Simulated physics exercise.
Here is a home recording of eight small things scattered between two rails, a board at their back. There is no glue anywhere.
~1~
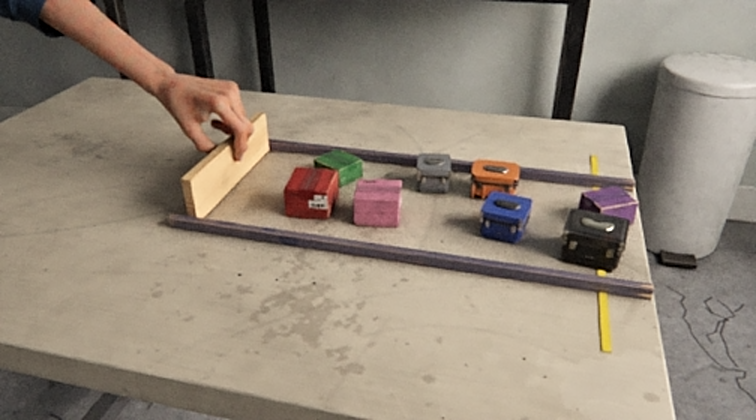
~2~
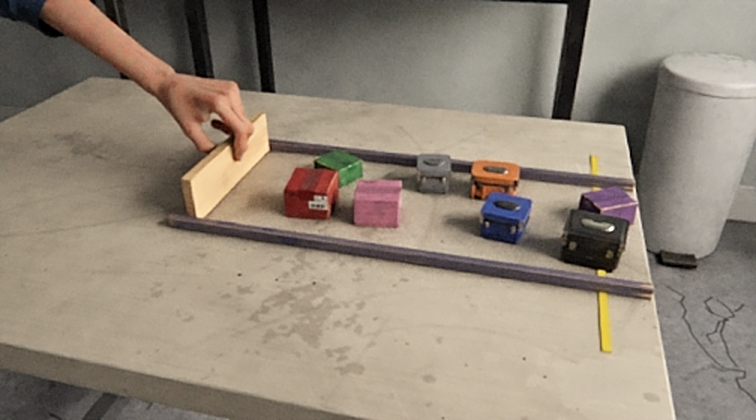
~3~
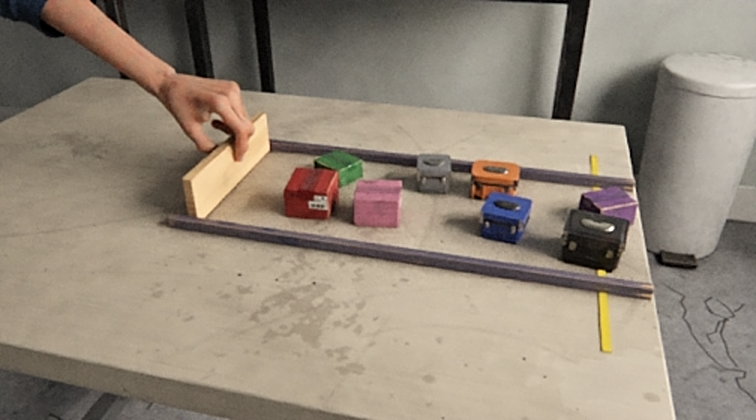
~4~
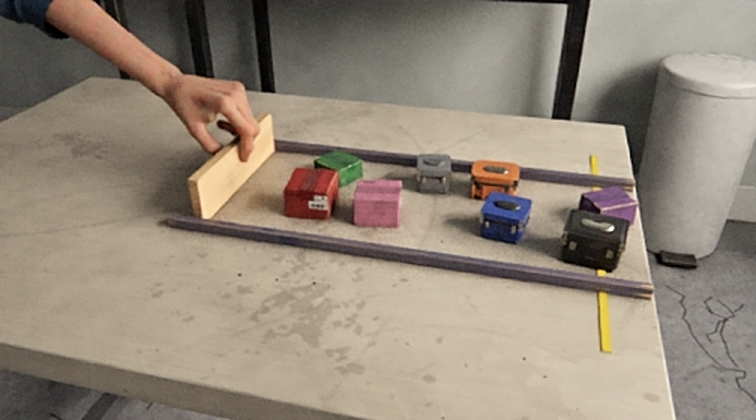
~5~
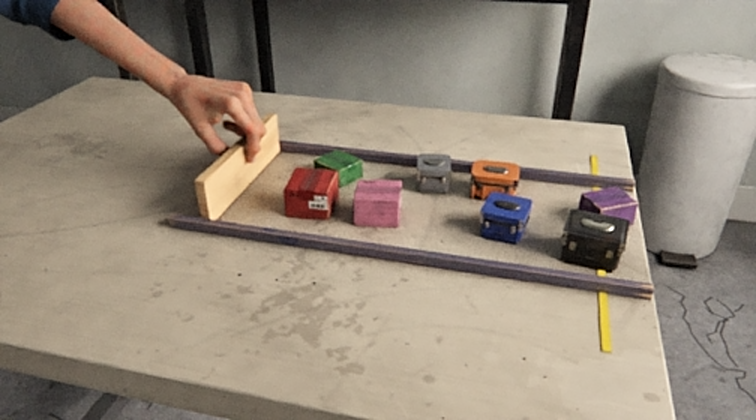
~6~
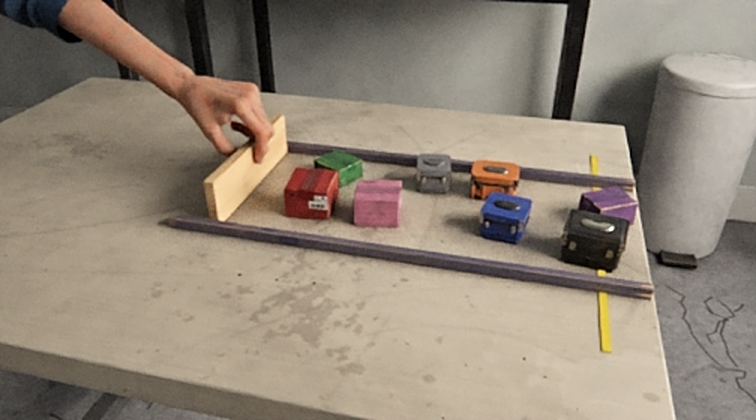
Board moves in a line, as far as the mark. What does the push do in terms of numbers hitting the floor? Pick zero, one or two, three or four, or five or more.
It sends five or more to the floor.
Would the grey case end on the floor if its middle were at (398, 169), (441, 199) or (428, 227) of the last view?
Goes down; stays put; stays put.
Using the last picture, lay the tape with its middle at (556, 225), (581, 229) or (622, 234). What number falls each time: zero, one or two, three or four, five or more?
So, one after another, I'd give three or four; five or more; 5 or more.
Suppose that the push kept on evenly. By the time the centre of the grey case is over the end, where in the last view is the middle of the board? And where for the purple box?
(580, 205) and (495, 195), roughly.
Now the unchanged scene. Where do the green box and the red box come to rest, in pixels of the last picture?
The one named first is at (619, 198), the next at (628, 235).
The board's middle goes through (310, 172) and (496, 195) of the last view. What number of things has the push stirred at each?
Counting first: 2, next 8.
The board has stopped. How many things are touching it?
The count in contact is 2.
Early on, none off yet; purple box at rest near (607, 209); black case at rest near (594, 240); blue case at rest near (506, 218).
Finally, the number that fall off is five or more; lost, pink box, grey case, orange case, blue case, black case and purple box.
